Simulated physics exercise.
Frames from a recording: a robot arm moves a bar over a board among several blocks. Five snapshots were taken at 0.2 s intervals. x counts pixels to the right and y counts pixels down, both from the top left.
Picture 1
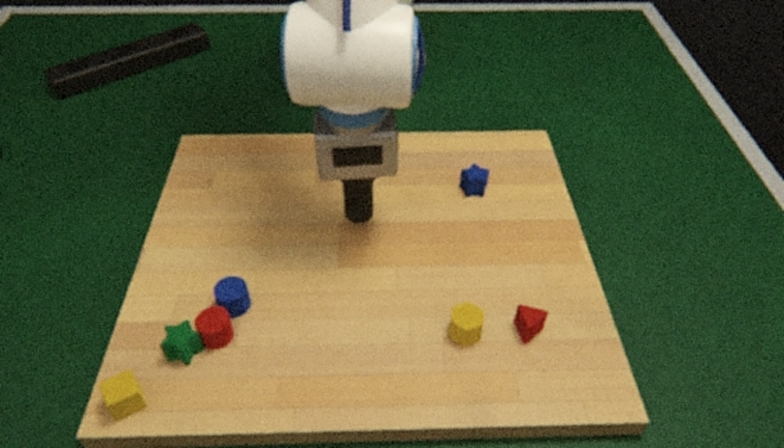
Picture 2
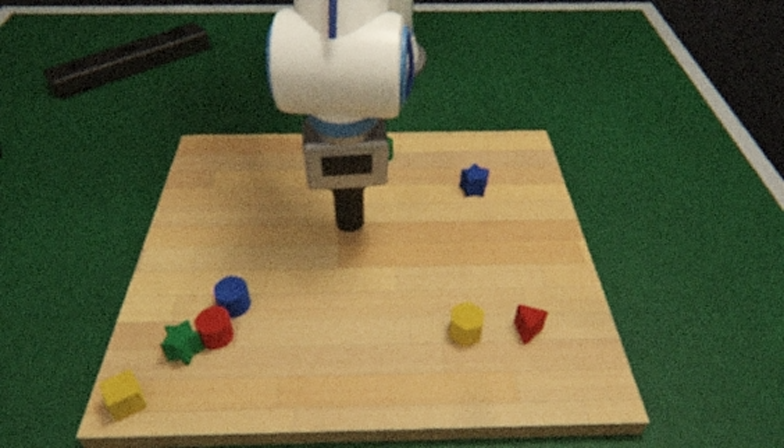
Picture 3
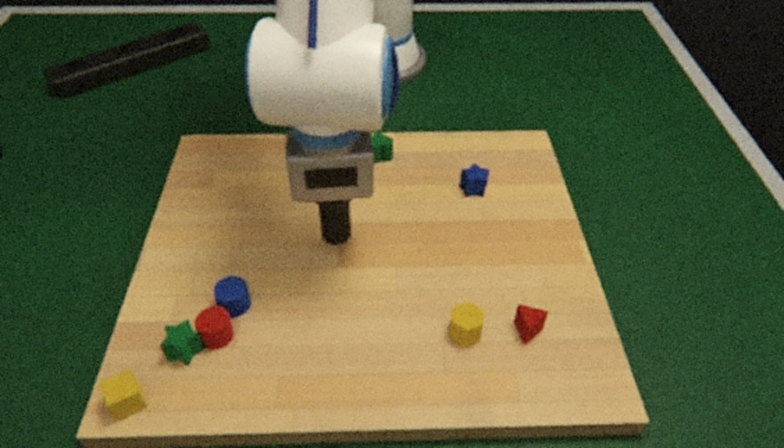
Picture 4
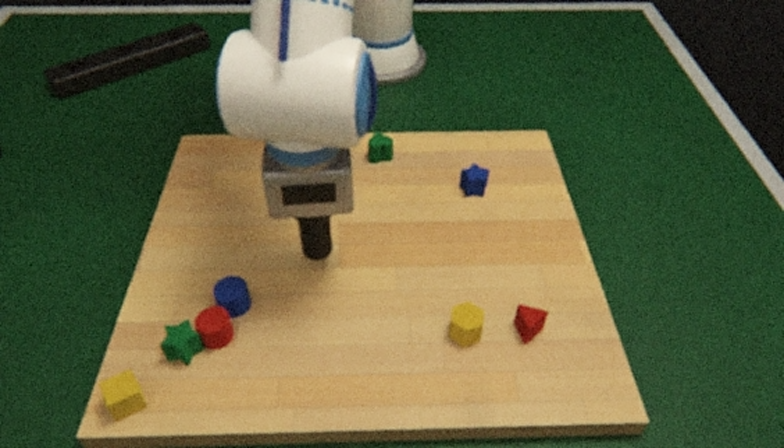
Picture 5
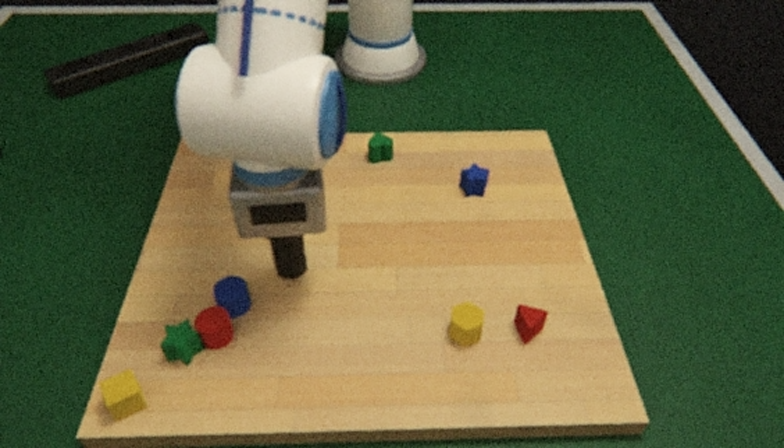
White robot arm moving a dark bar toward the viewer and left above a wooden board, the small coloured blocks staying still.
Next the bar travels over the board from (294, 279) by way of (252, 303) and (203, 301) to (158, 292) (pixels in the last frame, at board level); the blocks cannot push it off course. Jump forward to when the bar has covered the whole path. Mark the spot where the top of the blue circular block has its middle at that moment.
For the centre of its top, I'd go with (139, 302).
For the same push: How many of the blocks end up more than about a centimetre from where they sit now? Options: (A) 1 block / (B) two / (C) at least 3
My pick is A.
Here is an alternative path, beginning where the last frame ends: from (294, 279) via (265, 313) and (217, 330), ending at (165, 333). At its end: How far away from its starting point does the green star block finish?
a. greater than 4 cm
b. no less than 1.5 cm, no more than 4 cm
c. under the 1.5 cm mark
(a)
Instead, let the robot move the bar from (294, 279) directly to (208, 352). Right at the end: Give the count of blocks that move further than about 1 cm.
It shifts three blocks or more.
The first path, step by step. One third of the way, bar at (247, 293); blue circular block at (212, 293).
Two thirds of the way, bar at (198, 290); blue circular block at (163, 299).
At the end, bar at (153, 281); red circular block not moved; blue circular block at (139, 302).
